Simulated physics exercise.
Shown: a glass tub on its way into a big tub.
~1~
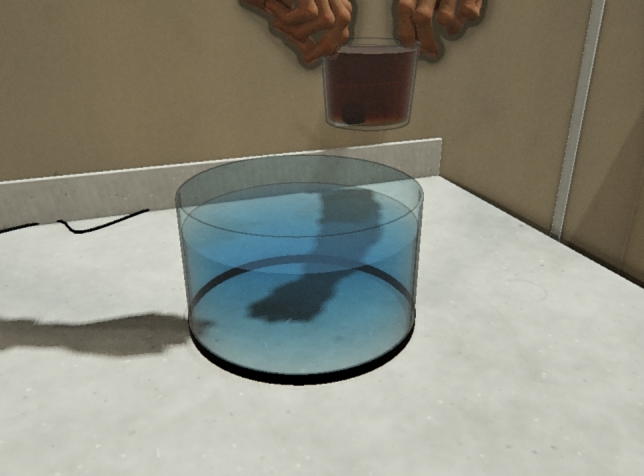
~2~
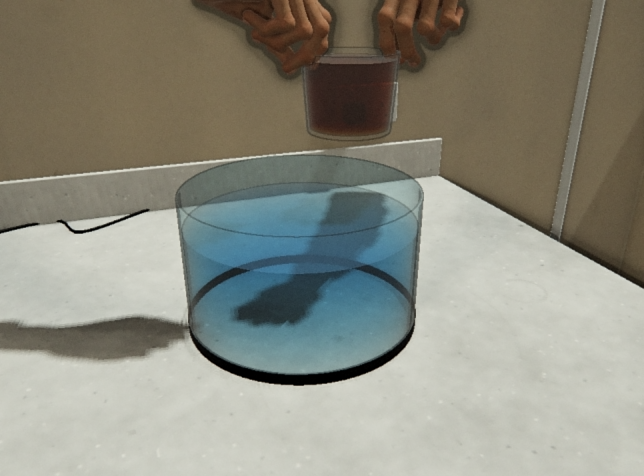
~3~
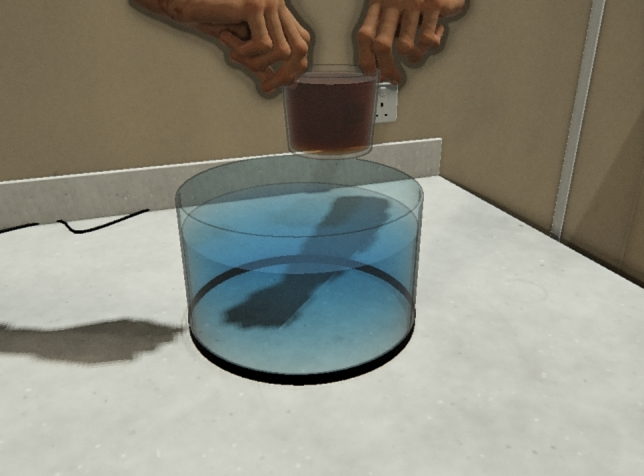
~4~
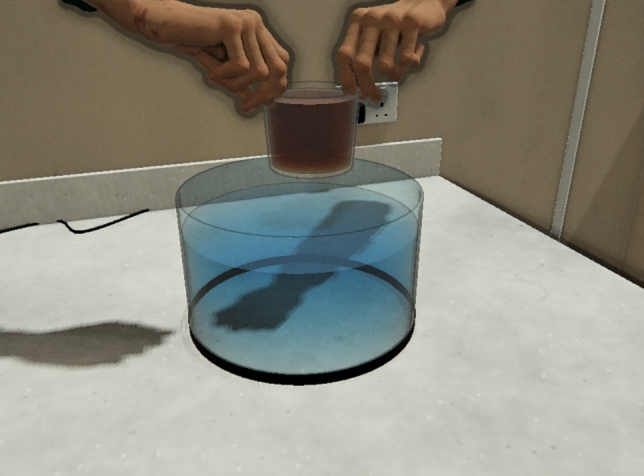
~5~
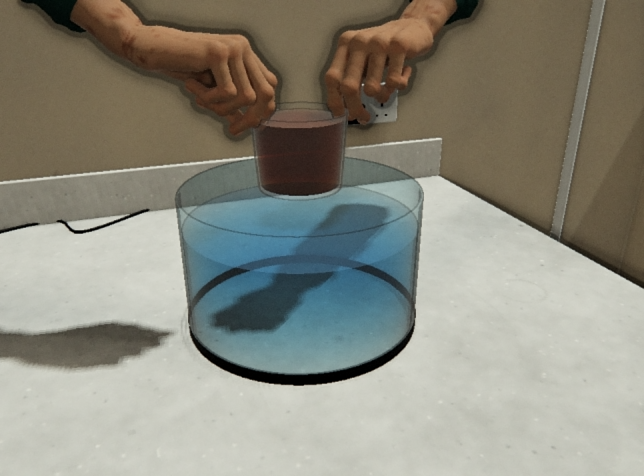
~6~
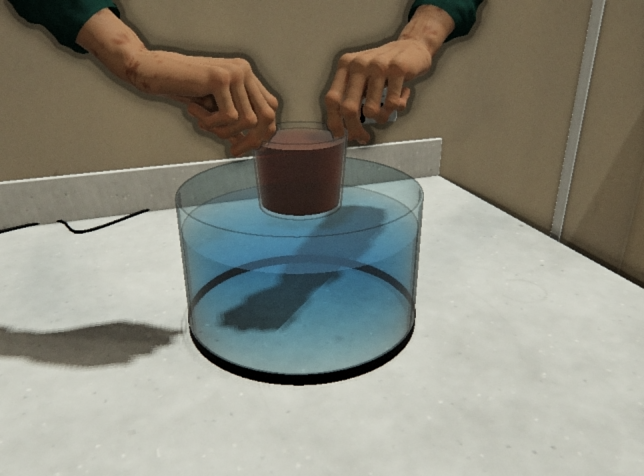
On a pale countertop against a beige wall, two hands hold a small clear tub nearly full of dark reddish liquid above a large round tub of blue liquid, moving it left and lowering it to just over the blue surface.
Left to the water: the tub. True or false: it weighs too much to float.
True.
Soon after, the tub dips into the water.
Later, water pours in over its rim.
In the end, the tub lies on the bottom.
